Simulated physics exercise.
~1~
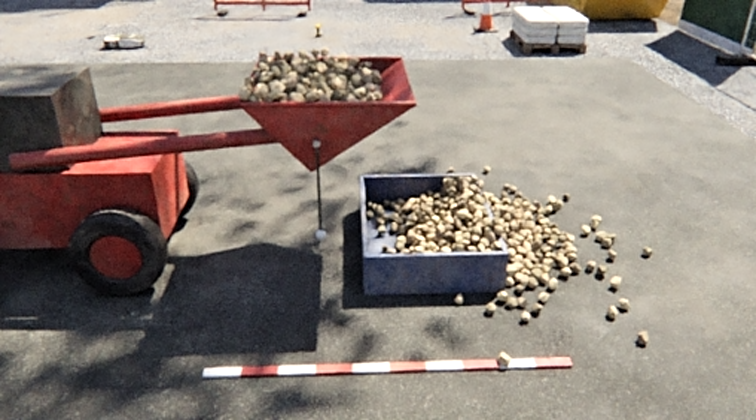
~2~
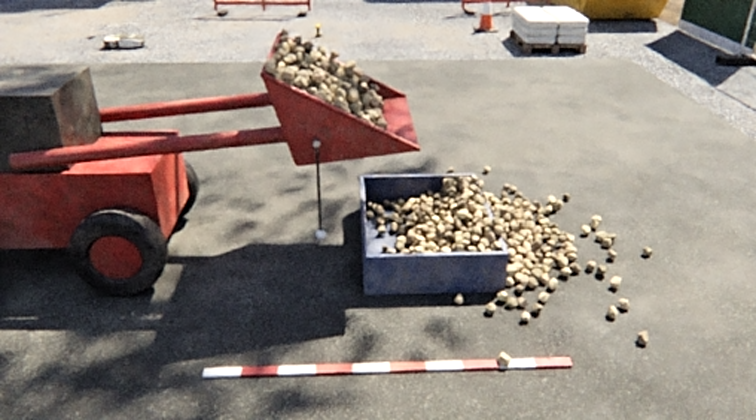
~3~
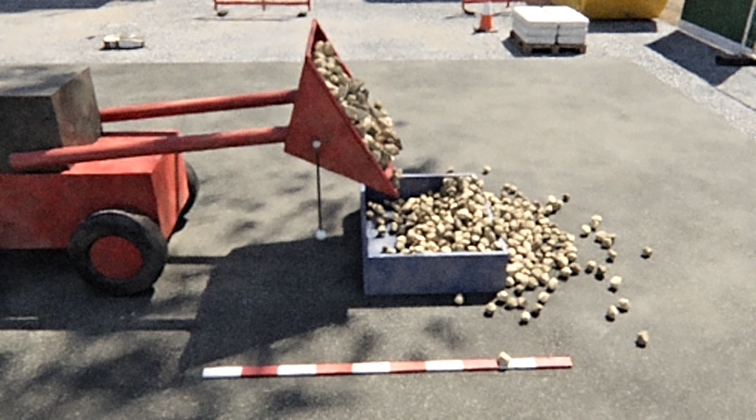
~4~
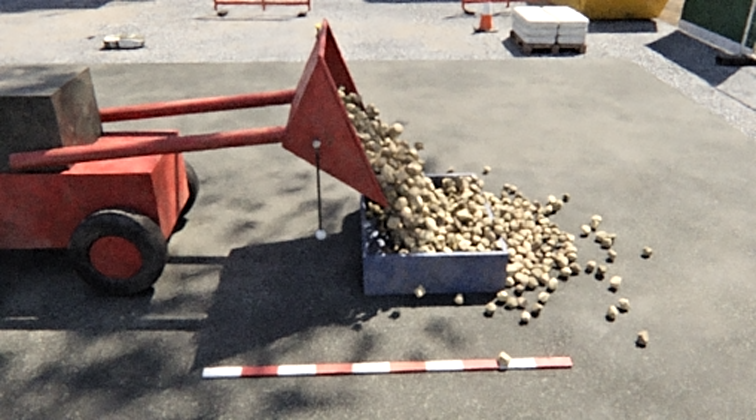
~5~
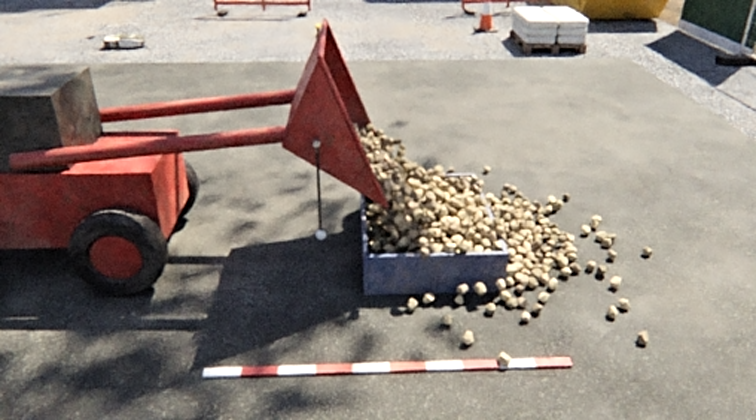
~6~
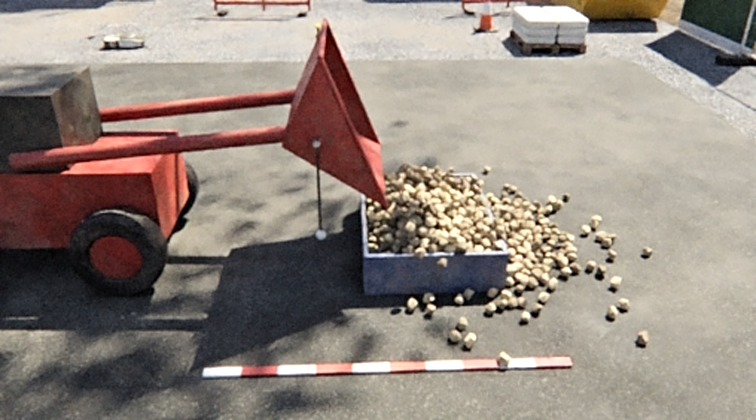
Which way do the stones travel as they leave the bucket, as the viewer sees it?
They travel to the right, sliding down off the bucket's lip and into the bin.
